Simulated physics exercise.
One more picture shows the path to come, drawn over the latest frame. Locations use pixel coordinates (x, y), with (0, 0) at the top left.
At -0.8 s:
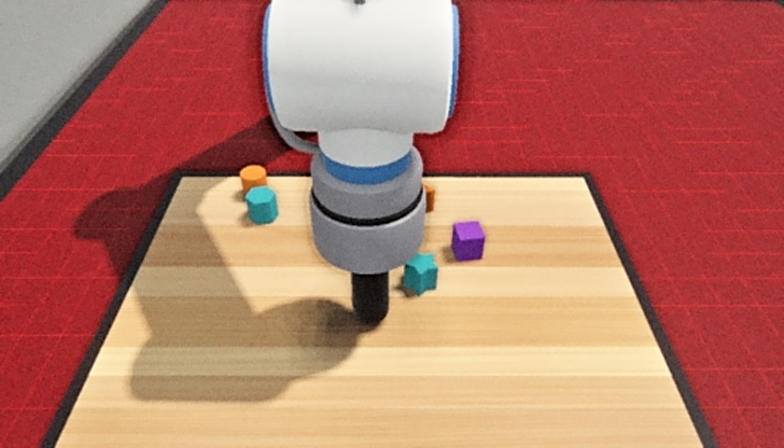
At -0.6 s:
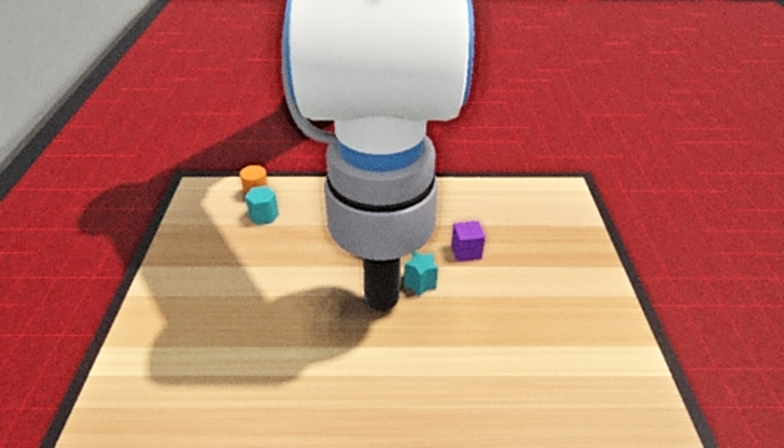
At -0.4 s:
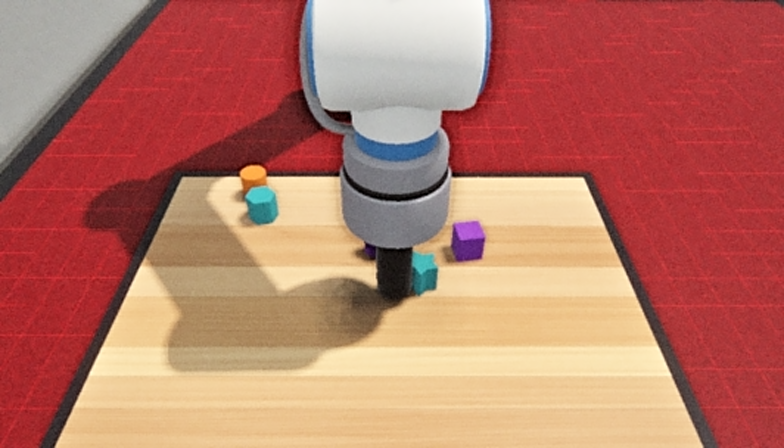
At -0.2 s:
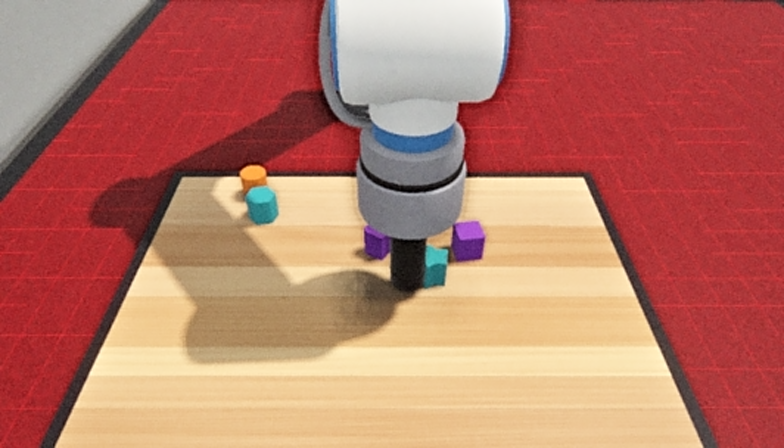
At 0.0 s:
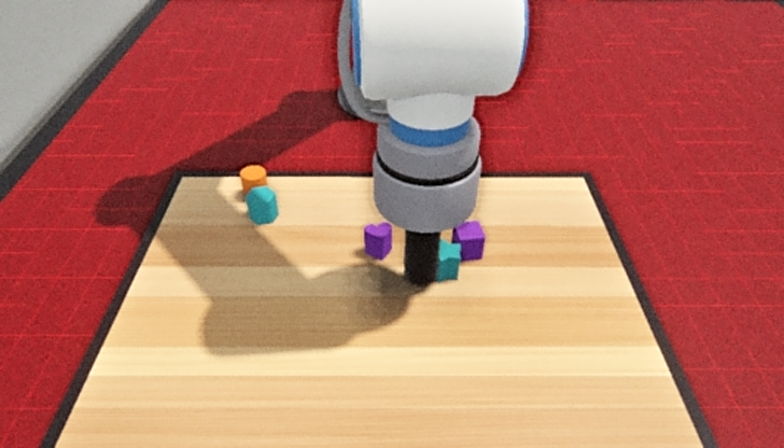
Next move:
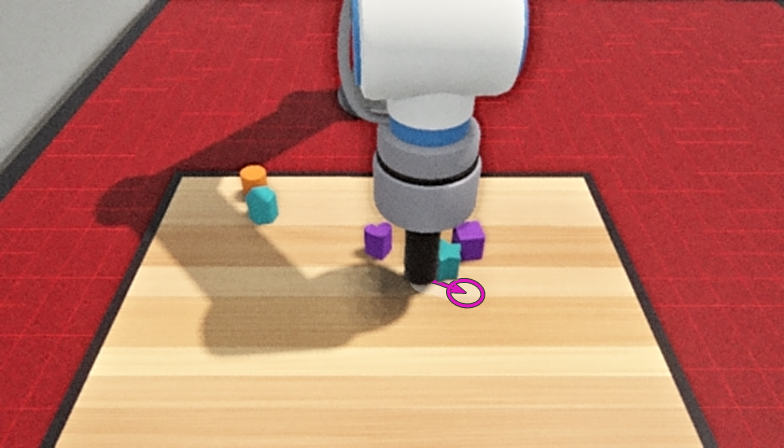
A white and grey robot arm with a black rod reaches over a pale wooden board on a red floor, seen from above by a still camera. A turquoise star and purple cube sit right of the rod, with orange and turquoise blocks at upper left. The arm moves right and slightly away, revealing another purple block and pushing the star toward the cube.
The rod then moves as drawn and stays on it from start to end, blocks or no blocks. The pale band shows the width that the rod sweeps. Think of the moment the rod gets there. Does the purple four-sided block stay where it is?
Yes, that is what happens.
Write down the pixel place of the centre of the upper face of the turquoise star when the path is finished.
Just about (472, 249).
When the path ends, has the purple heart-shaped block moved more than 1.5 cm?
No - that is not the case.
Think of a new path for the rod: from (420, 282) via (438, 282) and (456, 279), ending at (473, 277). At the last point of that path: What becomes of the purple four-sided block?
Well, the purple four-sided block shifts from its place.
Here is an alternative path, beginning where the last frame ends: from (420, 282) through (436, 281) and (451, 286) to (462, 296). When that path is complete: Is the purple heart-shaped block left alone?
Final answer: Yes.
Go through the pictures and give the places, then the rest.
In the first picture, rod's lower end (371, 311); purple heart-shaped block hidden; turquoise star (422, 261); purple four-sided block (469, 229).
In the second picture, rod (382, 298); blocks still.
In the third picture, rod (394, 288); blocks still.
In the fourth picture, rod (407, 280); turquoise star (433, 255).
In the fifth picture, rod (421, 274); purple heart-shaped block (379, 229); turquoise star (446, 249); purple four-sided block (469, 229).
Drawn move, from (420, 282) through (436, 282) and (451, 287) to (466, 293).
What follows on the original path. Halfway along, rod (445, 277); turquoise star (465, 247), turned 20° anticlockwise.
At the end, rod (467, 285); purple heart-shaped block still; turquoise star (472, 249), turned 45° anticlockwise; purple four-sided block still.
